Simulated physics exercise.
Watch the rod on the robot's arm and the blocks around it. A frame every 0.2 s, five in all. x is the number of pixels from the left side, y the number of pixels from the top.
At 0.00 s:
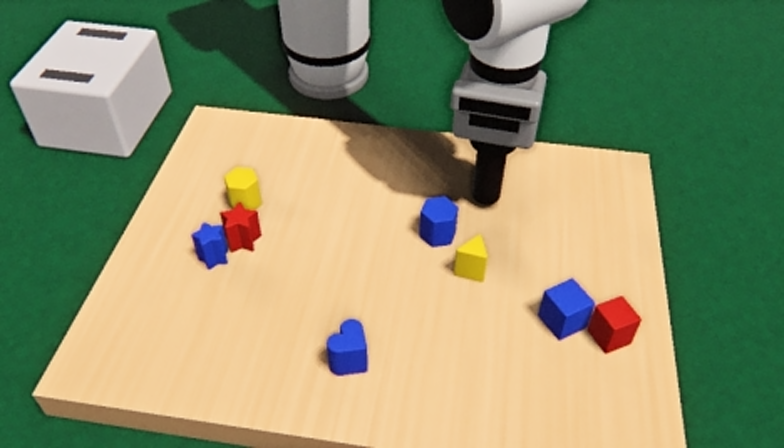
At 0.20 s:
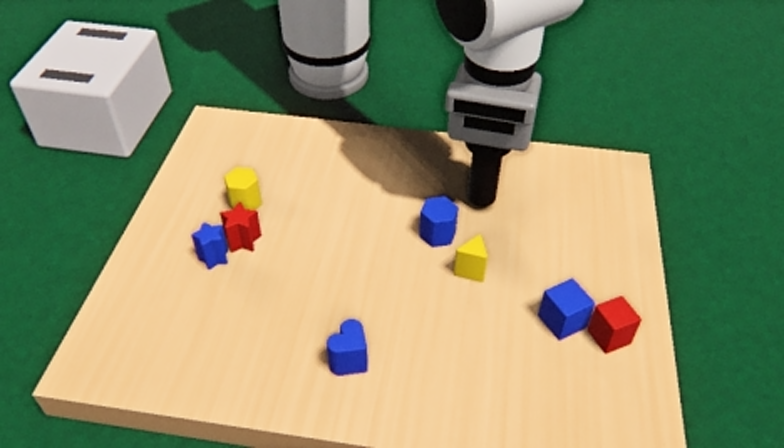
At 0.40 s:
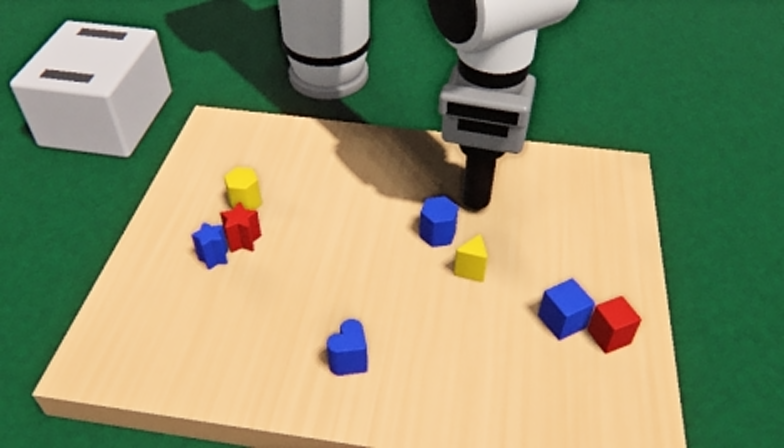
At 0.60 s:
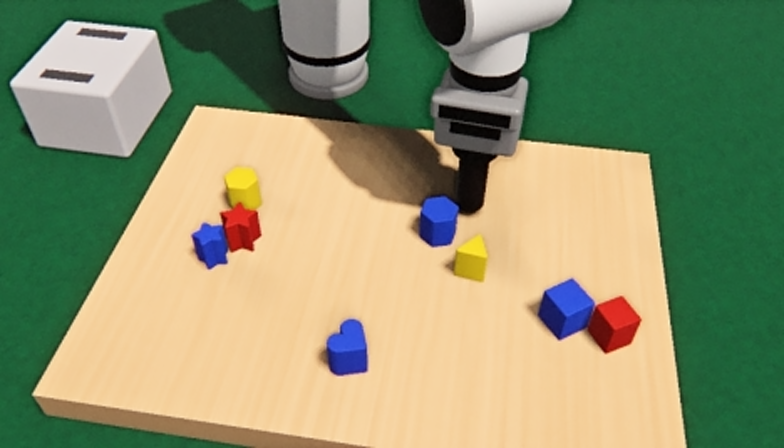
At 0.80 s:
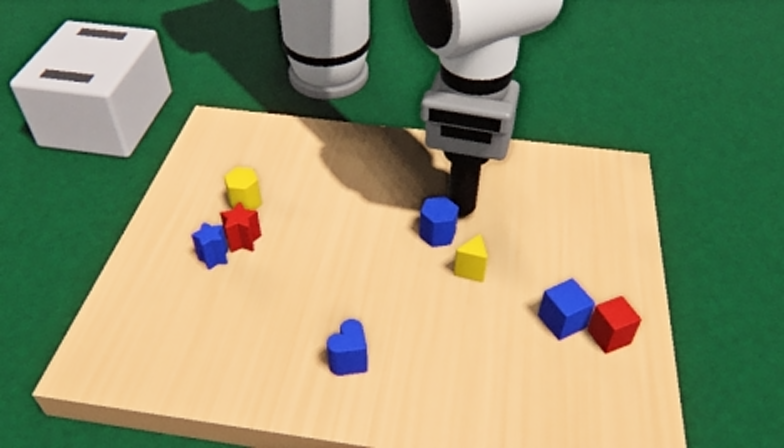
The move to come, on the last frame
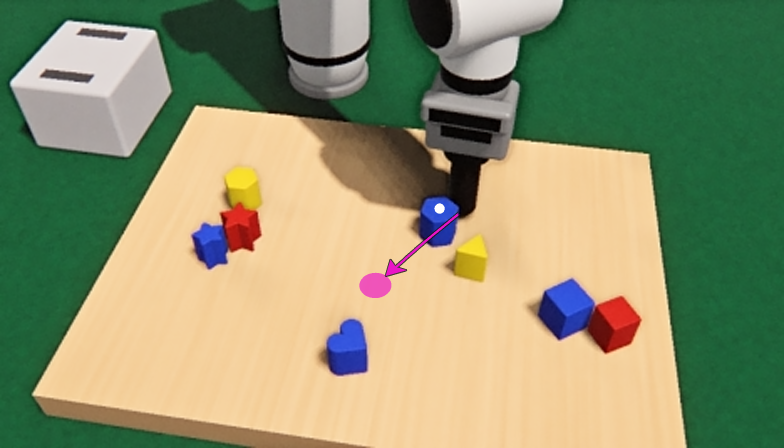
Robot arm with a black rod moving slightly left above a wooden board, nearing a blue six-sided block, while all blocks stay still.
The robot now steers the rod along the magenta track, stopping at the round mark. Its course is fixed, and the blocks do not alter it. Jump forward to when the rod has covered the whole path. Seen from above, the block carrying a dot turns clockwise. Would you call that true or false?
Answer: False.
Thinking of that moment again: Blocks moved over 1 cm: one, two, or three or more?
Blocks displaced: 1.
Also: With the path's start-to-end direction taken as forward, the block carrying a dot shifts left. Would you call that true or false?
The statement is true.
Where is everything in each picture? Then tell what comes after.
Rod tip at (486, 195); block tops, blue six-sided block at (440, 209); yellow triangle at (475, 246), in the first picture.
Rod at (482, 197); blocks unchanged, in the second picture.
Rod at (476, 200); blocks unchanged, in the third picture.
Rod at (469, 202); blocks unchanged, in the fourth picture.
Rod at (462, 206); blue six-sided block at (440, 209); yellow triangle at (475, 246), in the fifth picture.
Path on the board, in a line from (461, 212) to (375, 285); the dot is on the blue six-sided block.
One third of the way, rod at (433, 229); blue six-sided block at (420, 231), turned 20° anticlockwise.
Two thirds of the way, rod at (405, 253); blue six-sided block at (398, 260), turned 45° anticlockwise.
At the end, rod at (375, 279); blue six-sided block at (380, 289), turned 85° anticlockwise; yellow triangle in place.
